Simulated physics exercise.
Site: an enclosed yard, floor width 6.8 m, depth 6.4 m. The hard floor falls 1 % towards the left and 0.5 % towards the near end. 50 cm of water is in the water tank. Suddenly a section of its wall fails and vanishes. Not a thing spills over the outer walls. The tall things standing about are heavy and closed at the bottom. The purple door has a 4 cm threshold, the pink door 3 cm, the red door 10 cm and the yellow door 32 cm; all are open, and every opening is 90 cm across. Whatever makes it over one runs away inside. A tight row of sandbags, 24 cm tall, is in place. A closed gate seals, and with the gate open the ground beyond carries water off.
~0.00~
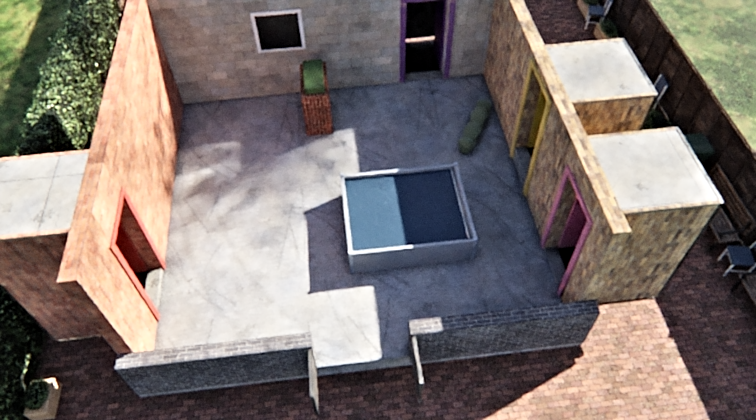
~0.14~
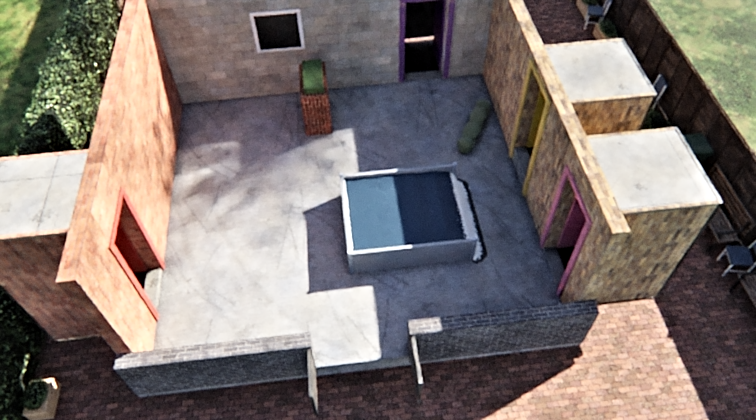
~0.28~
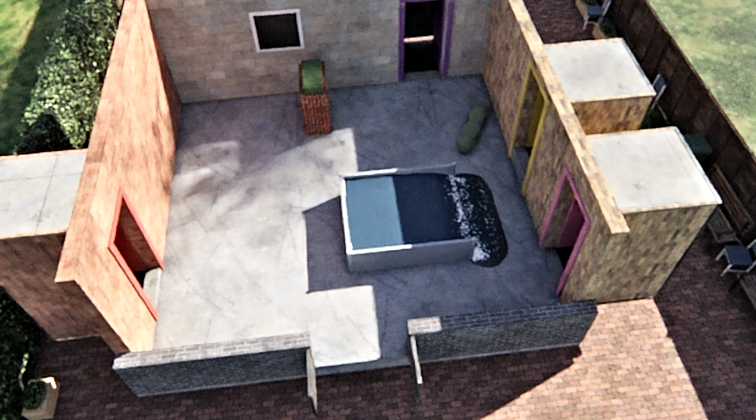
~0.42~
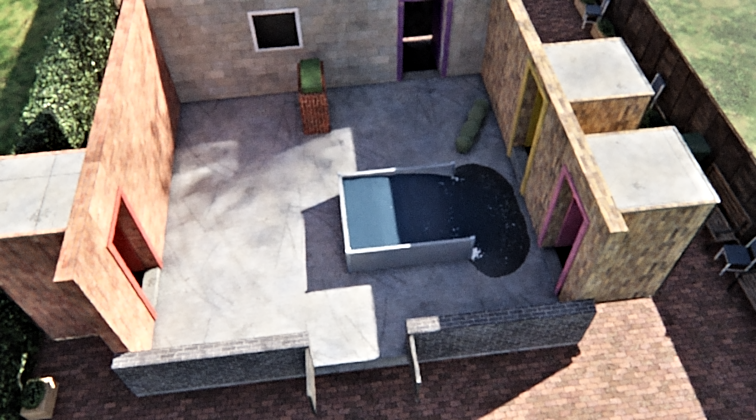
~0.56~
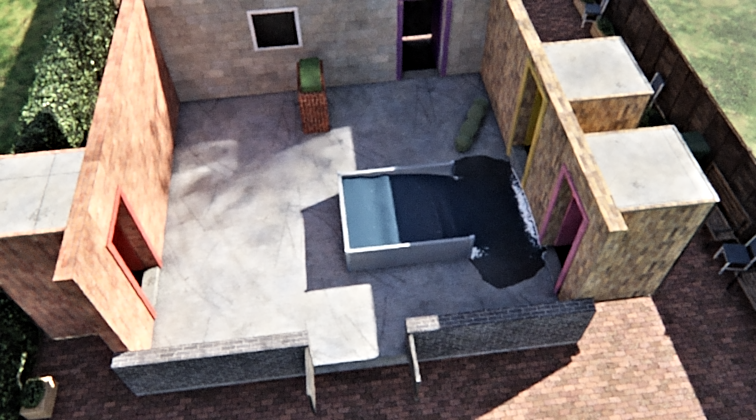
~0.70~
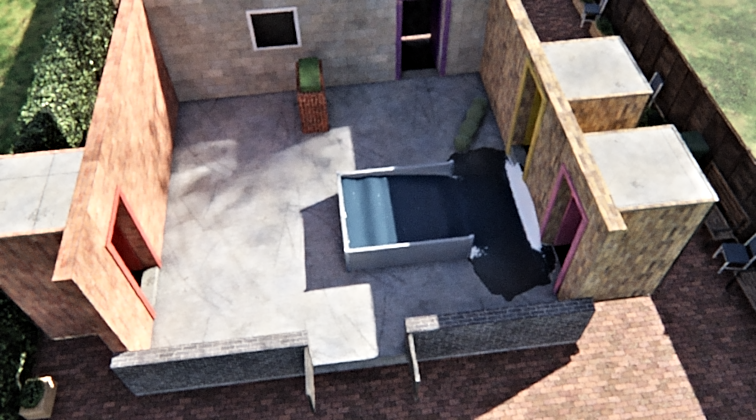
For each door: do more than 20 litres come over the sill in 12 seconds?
Result: At the purple door I expect the water to hold within the limit; at the pink door I expect the water to rise above the limit; at the red door I expect the water to hold within the limit; at the yellow door I expect the water to hold within the limit.
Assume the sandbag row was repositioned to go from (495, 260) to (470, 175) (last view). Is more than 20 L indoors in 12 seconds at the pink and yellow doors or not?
Pink exceeded, yellow within the limit.
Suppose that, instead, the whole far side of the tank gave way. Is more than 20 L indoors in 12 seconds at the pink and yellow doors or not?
Short answer, against that limit: Pink is fine, yellow is fine.
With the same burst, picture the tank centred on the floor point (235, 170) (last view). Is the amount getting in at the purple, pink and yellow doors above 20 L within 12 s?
Checking the limit: Purple is beyond it, pink is beyond it and yellow is within it.
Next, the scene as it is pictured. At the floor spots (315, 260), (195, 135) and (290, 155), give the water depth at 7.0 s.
1, 0, 3 cm.
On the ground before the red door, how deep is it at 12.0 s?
It comes to near 7.5 cm.
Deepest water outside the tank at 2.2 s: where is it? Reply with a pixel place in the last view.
Look at roughly (485, 112).
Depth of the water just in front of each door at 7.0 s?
In cm: Purple 1, pink 8, red 7, yellow 4.
After 1.4 s water covers 10 % of the floor and is deepest (35 cm) near (521, 218); purple door not reached, pink door 15 cm at the sill, 25 L in, red door not reached, yellow door 25 cm at the sill, 0 L in.
After 2.2 s water covers 15 % of the floor and is deepest (40 cm) near (485, 112); purple door not reached, pink door 15 cm at the sill, 77 L in, red door not reached, yellow door 24 cm at the sill, 0 L in.
After 3.5 s water covers 40 % of the floor and is deepest (30 cm) near (485, 112); purple door 5 cm at the sill, 0 L in, pink door 12 cm at the sill, 138 L in, red door not reached, yellow door 18 cm at the sill, 0 L in.
After 7.0 s water covers 70 % of the floor and is deepest (12 cm) near (544, 322); purple door 1 cm at the sill, 1 L in, pink door 8 cm at the sill, 220 L in, red door 7 cm at the sill, 0 L in, yellow door 4 cm at the sill, 0 L in.
After 12.0 s water covers 80 % of the floor and is deepest (10 cm) near (485, 112); purple door 1 cm at the sill, 1 L in, pink door 5 cm at the sill, 262 L in, red door 7 cm at the sill, 0 L in, yellow door 4 cm at the sill, 0 L in.
